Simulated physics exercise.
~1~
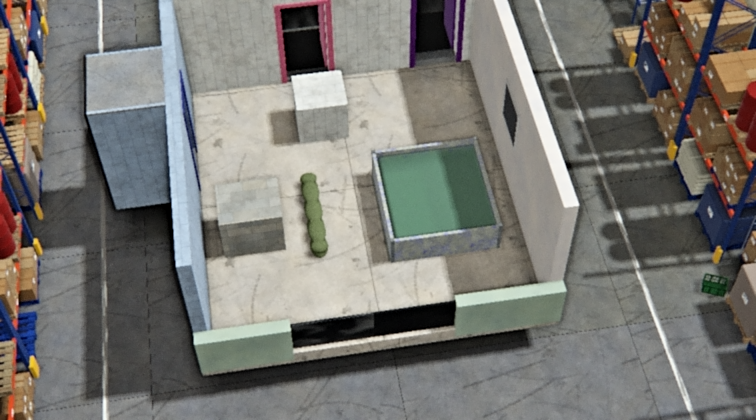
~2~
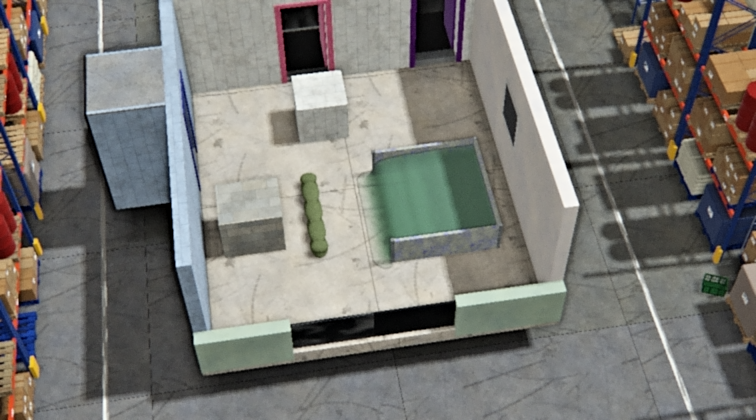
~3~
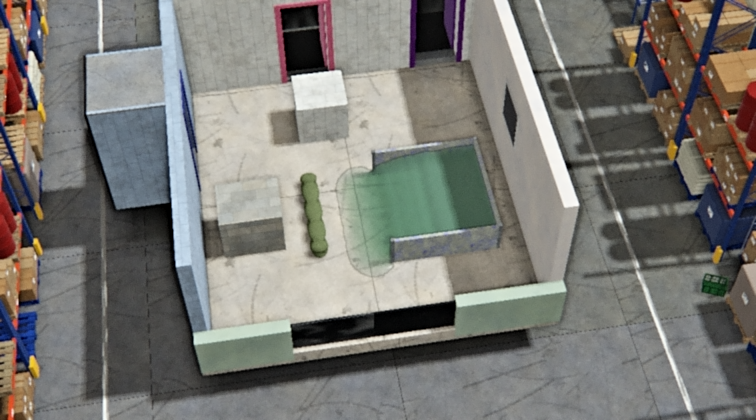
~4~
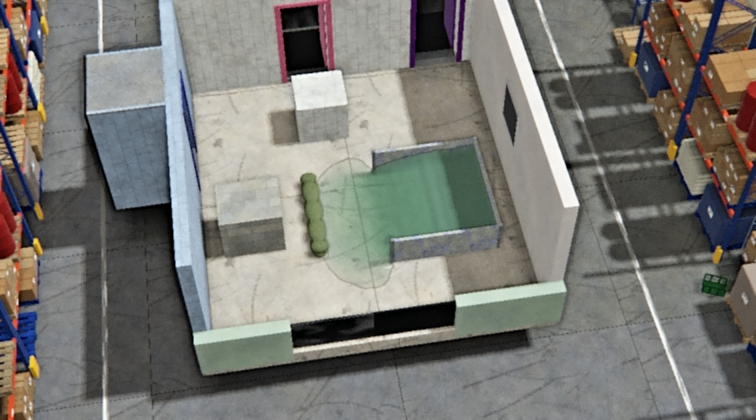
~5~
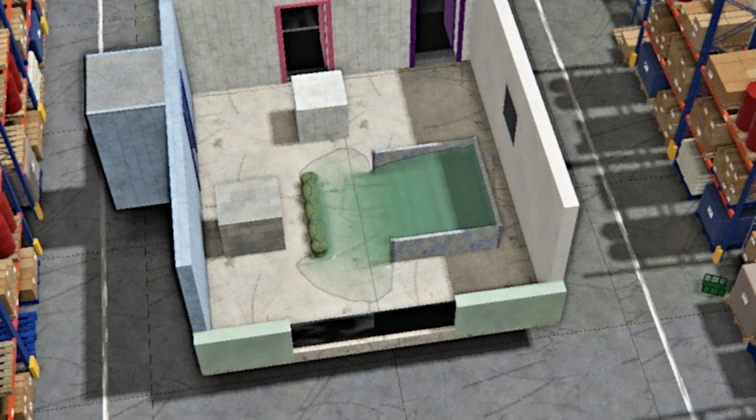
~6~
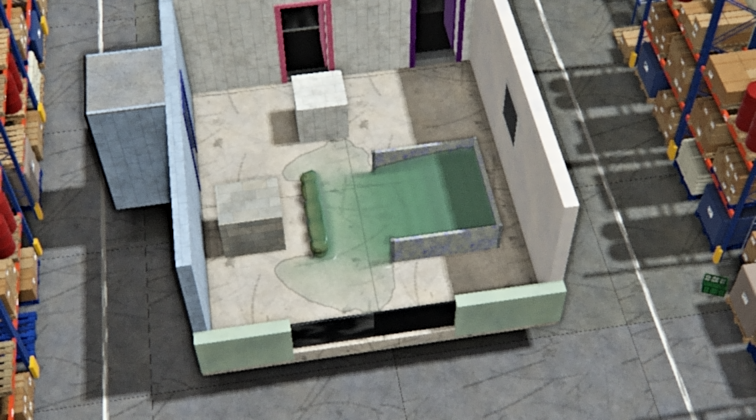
A workshop floor inside a low-walled, open-topped room, flanked by warehouse shelves, is seen from high above by a still camera. Pink and purple doorways stand at the back, two pale grey blocks and an upright row of green rounded shapes sit left of a grey-walled tank of green water. The tank's left side opens and water pours out leftward, fanning across the floor and around the green row.
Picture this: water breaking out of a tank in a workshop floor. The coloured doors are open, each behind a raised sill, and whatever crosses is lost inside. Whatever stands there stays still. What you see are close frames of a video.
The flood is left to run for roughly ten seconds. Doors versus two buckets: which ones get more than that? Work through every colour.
The pink door gets no more, the purple door gets no more, the blue door gets no more.
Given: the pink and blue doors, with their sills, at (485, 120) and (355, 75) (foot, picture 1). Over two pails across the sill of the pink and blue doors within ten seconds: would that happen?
Outcome: Pink not exceeded, then blue not exceeded.
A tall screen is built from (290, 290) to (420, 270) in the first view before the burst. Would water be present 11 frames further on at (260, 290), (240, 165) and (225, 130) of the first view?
Soaked, soaked, soaked.
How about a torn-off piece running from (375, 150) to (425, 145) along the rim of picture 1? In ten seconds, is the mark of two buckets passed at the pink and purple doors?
Pink: Above, purple: Above.
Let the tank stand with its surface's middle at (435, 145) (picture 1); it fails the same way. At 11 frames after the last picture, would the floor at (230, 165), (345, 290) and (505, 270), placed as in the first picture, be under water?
I'd call them watered, watered and still dry, in the order asked.
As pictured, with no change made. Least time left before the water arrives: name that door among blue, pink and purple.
The blue-painted one.
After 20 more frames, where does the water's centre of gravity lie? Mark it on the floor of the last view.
I'd say near (335, 221).
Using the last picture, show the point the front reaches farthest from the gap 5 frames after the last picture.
I'd go with roughly (211, 318).
A moment on, water covers 30 % of the floor; the pink door not reached, the purple door not reached, the blue door not reached.
Next, water covers 50 % of the floor; the pink door not reached, the purple door not reached, the blue door not reached.
Then, water covers 70 % of the floor; the pink door not reached, the purple door not reached, the blue door wet at the sill, nothing in.
Later, water covers 95 % of the floor; the pink door wet at the sill, nothing in, the purple door wet at the sill, nothing in, the blue door wet at the sill, nothing in.
In the end, water covers 95 % of the floor; the pink door wet at the sill, nothing in, the purple door wet at the sill, nothing in, the blue door wet at the sill, nothing in.
